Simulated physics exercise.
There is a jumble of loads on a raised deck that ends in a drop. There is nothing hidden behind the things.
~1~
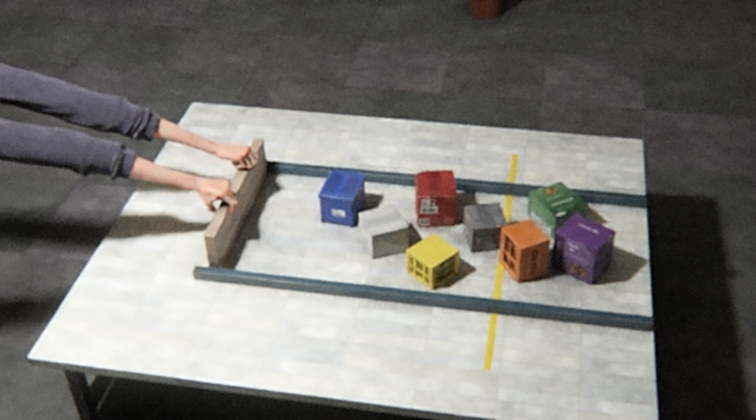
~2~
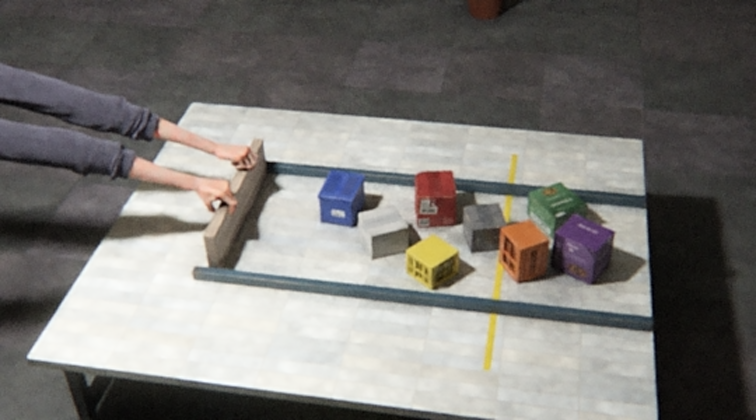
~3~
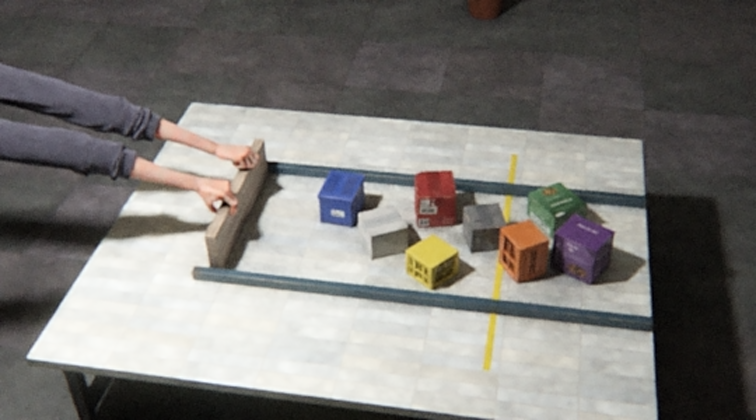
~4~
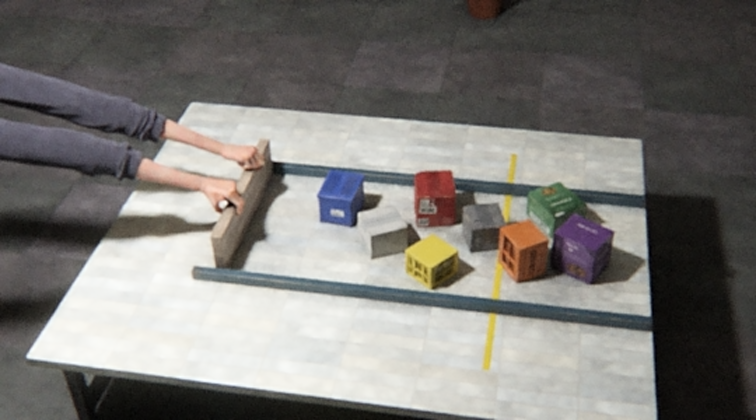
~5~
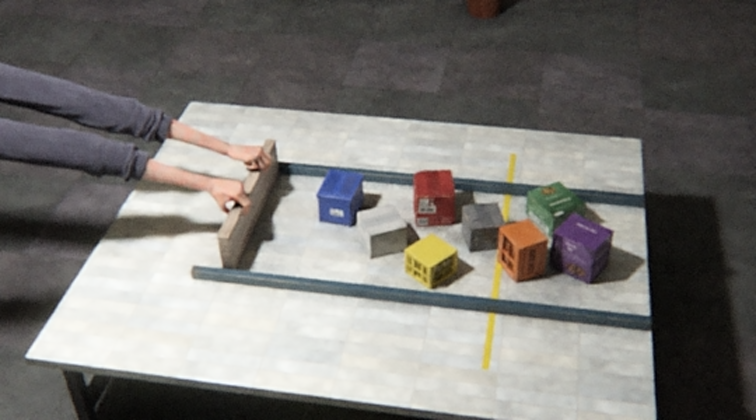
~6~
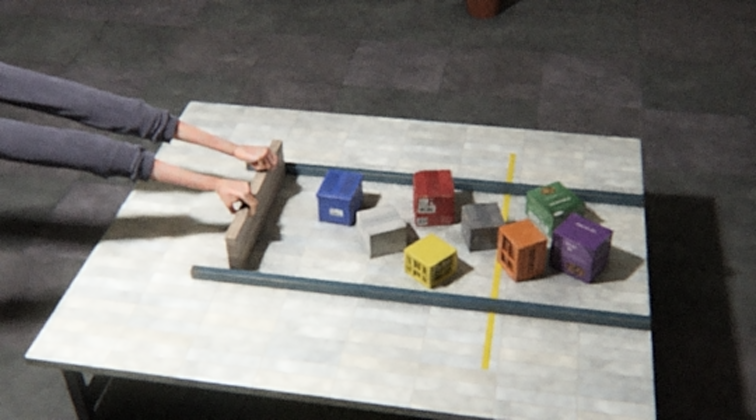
On a pale tabletop in a dark-floored room, two hands hold a wooden plank upright between two long rails, left of a scatter of coloured boxes around a yellow tape line. The hands hardly move at first, then slide the plank slightly right toward the blue box, while the boxes stay practically still.
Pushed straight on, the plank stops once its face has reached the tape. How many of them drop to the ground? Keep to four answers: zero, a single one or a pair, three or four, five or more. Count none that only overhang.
The answer is zero.
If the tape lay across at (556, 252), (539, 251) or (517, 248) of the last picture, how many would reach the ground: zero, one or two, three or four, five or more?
Taking the places in the order asked: 1 or 2, then no fall at all, then none at all.
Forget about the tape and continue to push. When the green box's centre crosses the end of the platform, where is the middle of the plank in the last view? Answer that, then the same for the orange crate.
The middle is at (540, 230) when it's the green box, and at (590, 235) when it's the orange crate.
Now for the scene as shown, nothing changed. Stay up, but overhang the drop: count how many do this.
Answer: 0.
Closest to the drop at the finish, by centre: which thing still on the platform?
Nearest at the end: The green box.
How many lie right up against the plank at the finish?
At rest, 3 are in contact.
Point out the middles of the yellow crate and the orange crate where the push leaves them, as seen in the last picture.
Final spots - yellow crate (516, 284), orange crate (556, 268).
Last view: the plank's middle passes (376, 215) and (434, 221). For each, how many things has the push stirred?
Tally: First 3; then 6.
Early on, none off yet; purple box at rest near (581, 248); green box at rest near (555, 209); orange crate at rest near (522, 250).
A while later, none off yet; purple box at rest near (581, 248); green box at rest near (555, 209); orange crate travelled a little near (527, 255).
Finally, the number that fall off is zero.
